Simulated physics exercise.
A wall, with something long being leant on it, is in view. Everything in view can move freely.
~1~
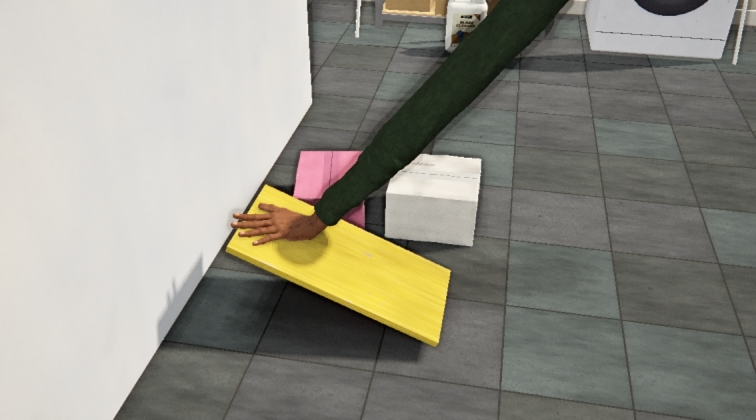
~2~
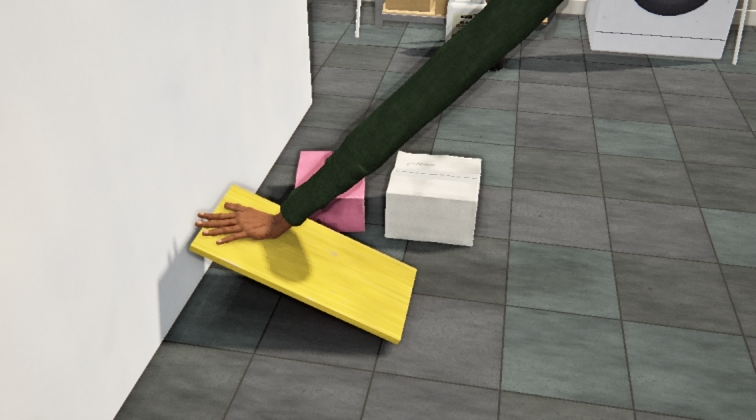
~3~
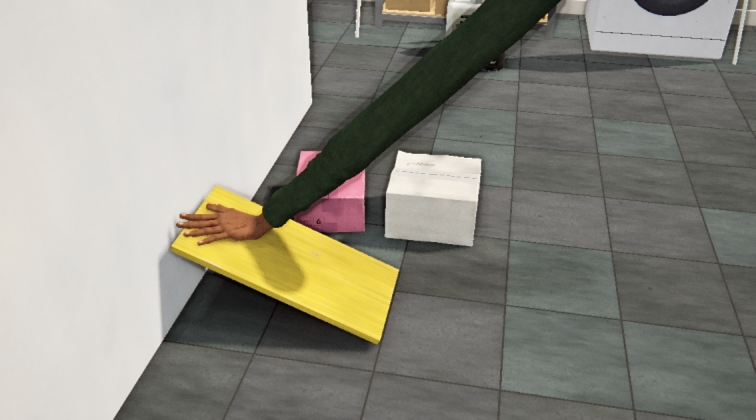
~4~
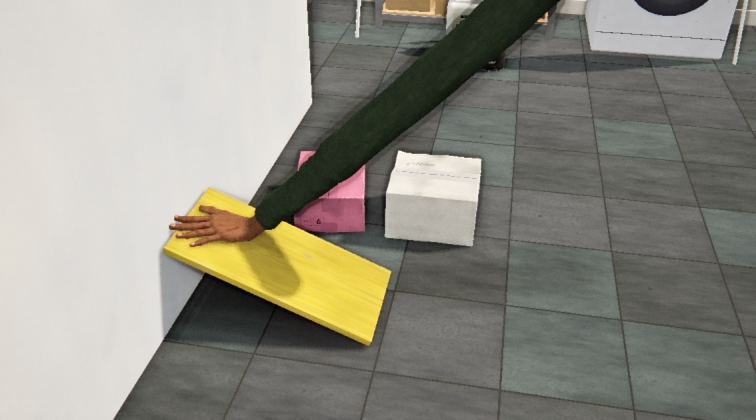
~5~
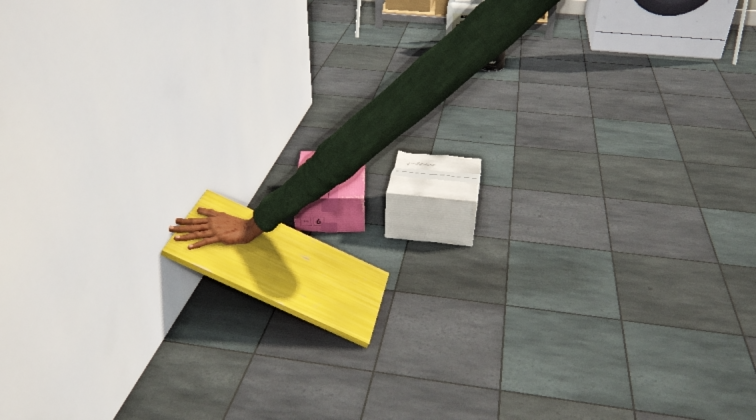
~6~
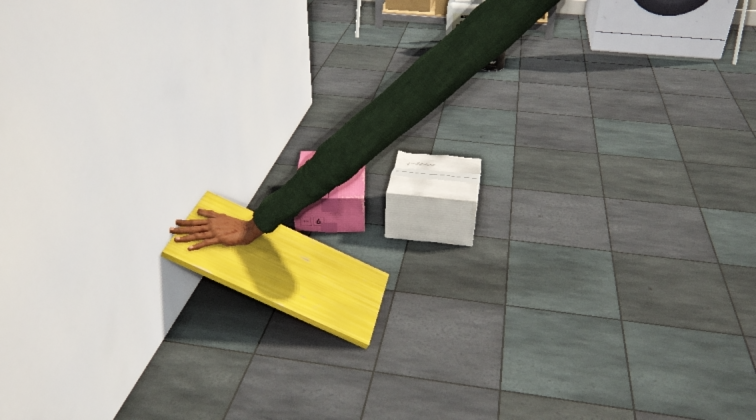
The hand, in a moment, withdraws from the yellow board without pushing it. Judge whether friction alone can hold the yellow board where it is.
My guess is it budges.
Then, 0.20 s on from there, yellow board sunk by 5° near (286, 273).
Then, 0.30 s on from there, yellow board sunk by 22° near (293, 297).
Then, 0.40 s on from there, yellow board sunk by 20° near (293, 294).
Then, 0.50 s on from there, yellow board sunk by 23° near (293, 297).
In the end, moved from the start, yellow board; the other 2 unmoved. At the end, from the last picture's camera, yellow board near (293, 298). The board slides down.
